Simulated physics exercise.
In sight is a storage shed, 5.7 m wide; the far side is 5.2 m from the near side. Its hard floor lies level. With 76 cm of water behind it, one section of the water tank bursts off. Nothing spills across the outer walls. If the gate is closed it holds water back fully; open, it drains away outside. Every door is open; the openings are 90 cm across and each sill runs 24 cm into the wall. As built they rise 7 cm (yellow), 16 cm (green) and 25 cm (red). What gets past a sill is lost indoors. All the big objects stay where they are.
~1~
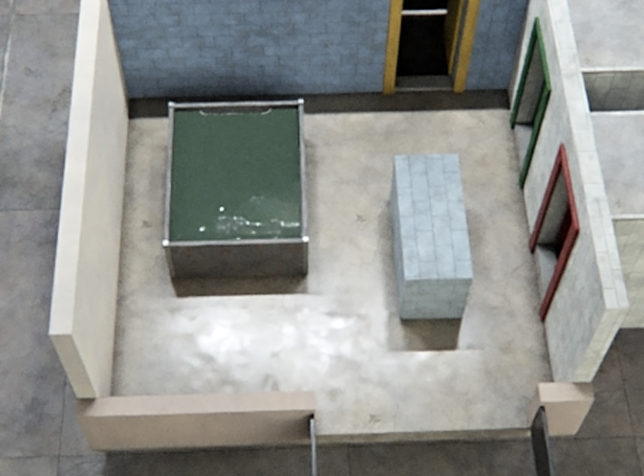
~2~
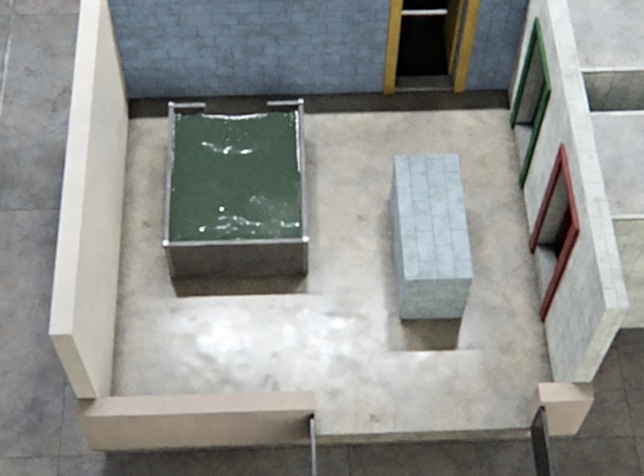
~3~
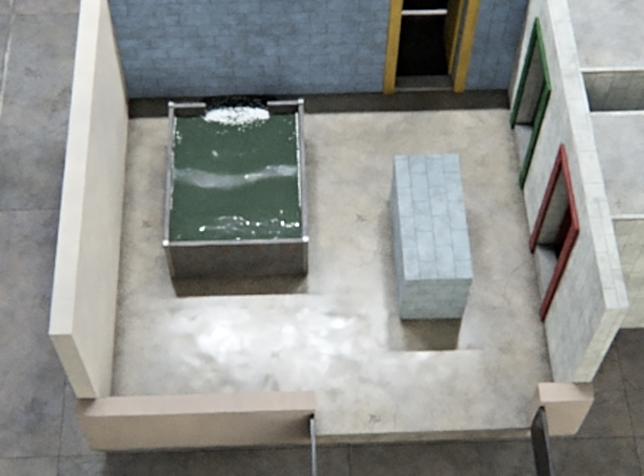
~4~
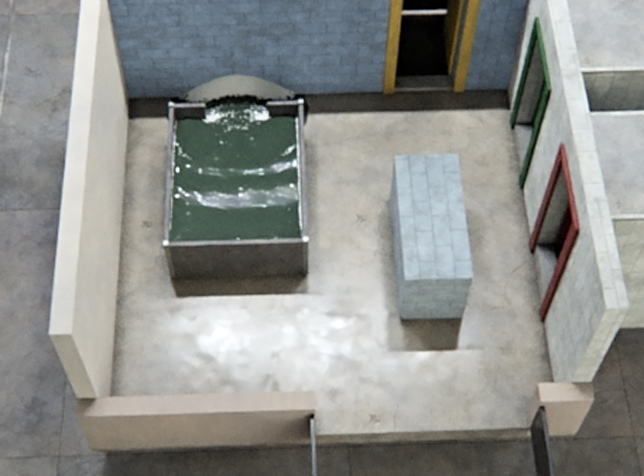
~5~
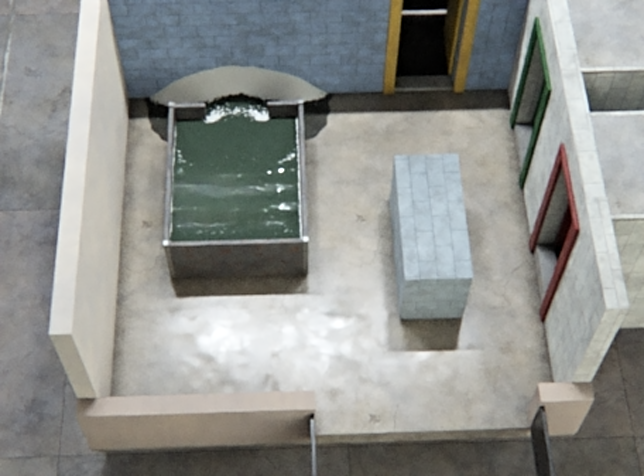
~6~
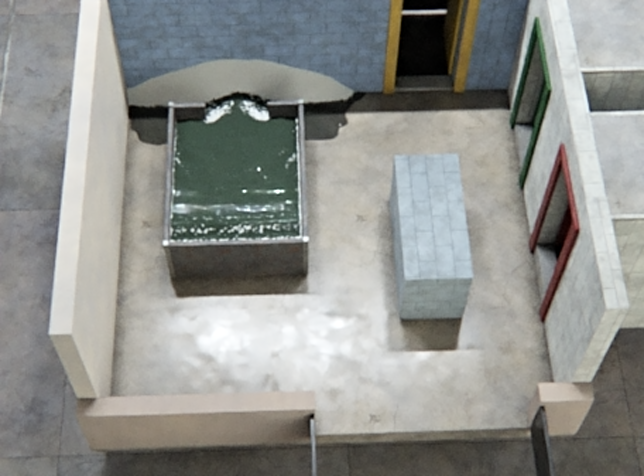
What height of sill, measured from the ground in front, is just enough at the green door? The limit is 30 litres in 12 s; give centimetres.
About 16.5 cm.
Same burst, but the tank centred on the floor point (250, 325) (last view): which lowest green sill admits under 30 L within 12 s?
Some 14.5 cm.
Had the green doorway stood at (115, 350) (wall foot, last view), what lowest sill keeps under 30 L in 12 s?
About 7.0 cm.
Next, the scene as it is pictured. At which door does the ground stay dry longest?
The red one.
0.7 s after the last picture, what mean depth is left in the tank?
Some 53 cm.
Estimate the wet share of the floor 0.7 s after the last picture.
Some 25 per cent of it.
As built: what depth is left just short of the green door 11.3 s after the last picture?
Some 9.5 cm.
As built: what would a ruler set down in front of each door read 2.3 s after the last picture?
Depths in cm: Yellow 5, green 22, red 7.
Then, 0.7 s after the last picture water covers 25 % of the floor, deepest (60 cm) near (239, 103); it has not reached the green door.
Then, 2.3 s after the last picture water covers 60 % of the floor, deepest (41 cm) near (110, 423); 22 cm at the green door, 18 litres in over its 16 cm sill.
Then, 11.3 s after the last picture water covers 95 % of the floor, deepest (12 cm) near (442, 98); 9 cm at the green door, 34 litres in over its 16 cm sill.
At the green door as built, the water peaked near 26 cm, 1.3 s after the last picture.
Run again over the same 12 s with other heights there, 62 litres in over 13.5 cm, 19 litres over 18 cm. The limit of 30 litres is kept from about 16.5 cm up.
